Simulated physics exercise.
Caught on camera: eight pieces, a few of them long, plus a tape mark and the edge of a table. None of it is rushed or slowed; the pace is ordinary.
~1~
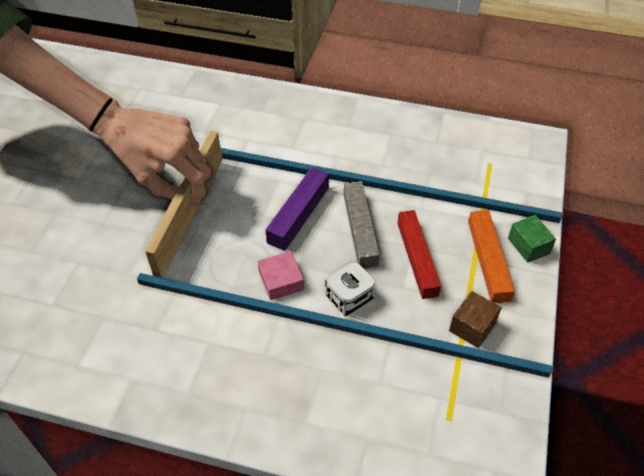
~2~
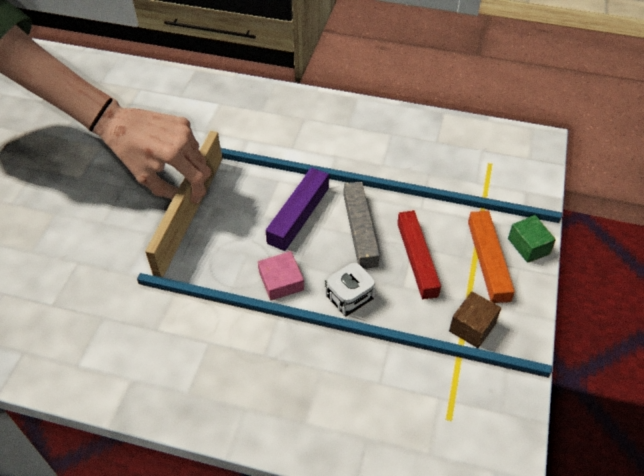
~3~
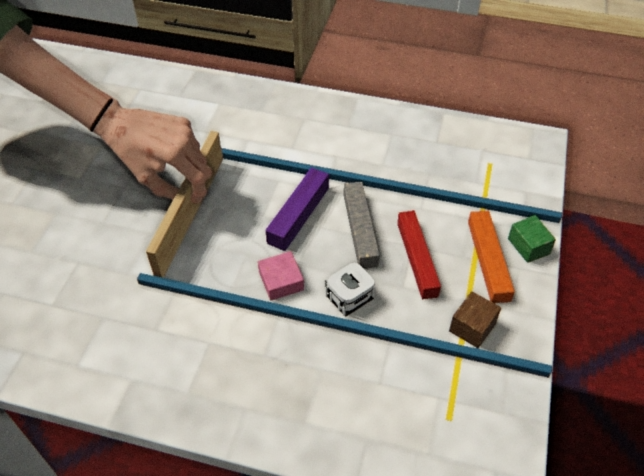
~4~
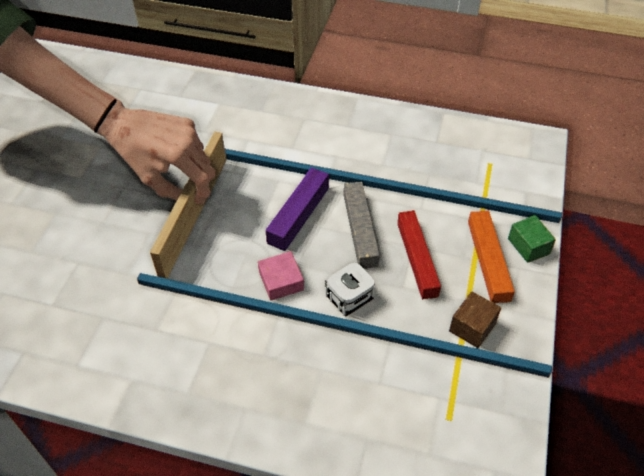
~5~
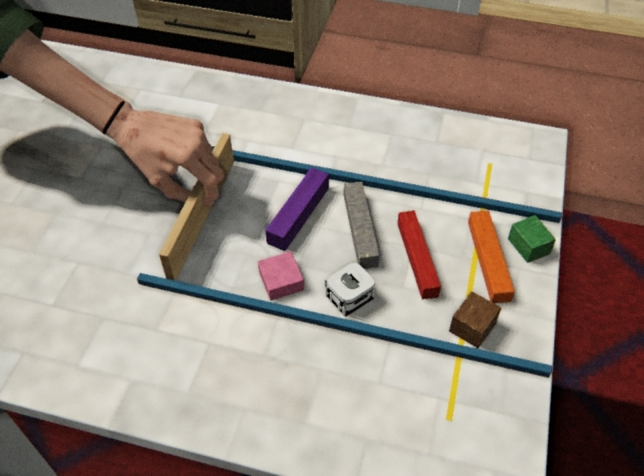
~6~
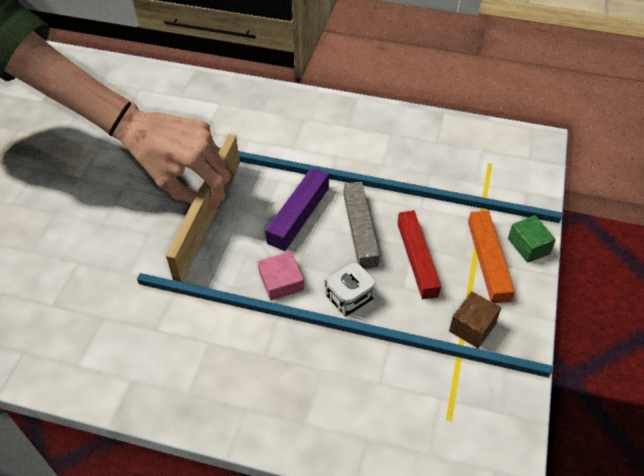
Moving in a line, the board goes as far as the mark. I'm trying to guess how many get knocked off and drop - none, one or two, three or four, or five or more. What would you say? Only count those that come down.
I would say one or two.
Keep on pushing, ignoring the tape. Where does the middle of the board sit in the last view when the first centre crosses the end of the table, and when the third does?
First roughly (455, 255), later roughly (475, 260).
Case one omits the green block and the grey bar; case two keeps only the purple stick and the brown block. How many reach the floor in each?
Tally per try: 0 / 0.
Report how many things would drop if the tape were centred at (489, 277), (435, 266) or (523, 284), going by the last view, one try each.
So, one try after another, the floor gets 3, then 0, then 5.
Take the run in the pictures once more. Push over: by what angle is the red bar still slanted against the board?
Around 15 degrees.
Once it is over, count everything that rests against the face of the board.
Counting them up gives 2.
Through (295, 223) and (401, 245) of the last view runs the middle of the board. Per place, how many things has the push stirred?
Tally: First 2; then 6.
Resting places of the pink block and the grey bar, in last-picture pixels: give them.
Final pixels, roughly: (483, 329) for the first, (510, 254) for the other.
Soon after, none off yet; green block at rest near (531, 239); orange bar at rest near (490, 255); brown block at rest near (475, 320).
In the end, the number that fall off is one or two; gone, green block.
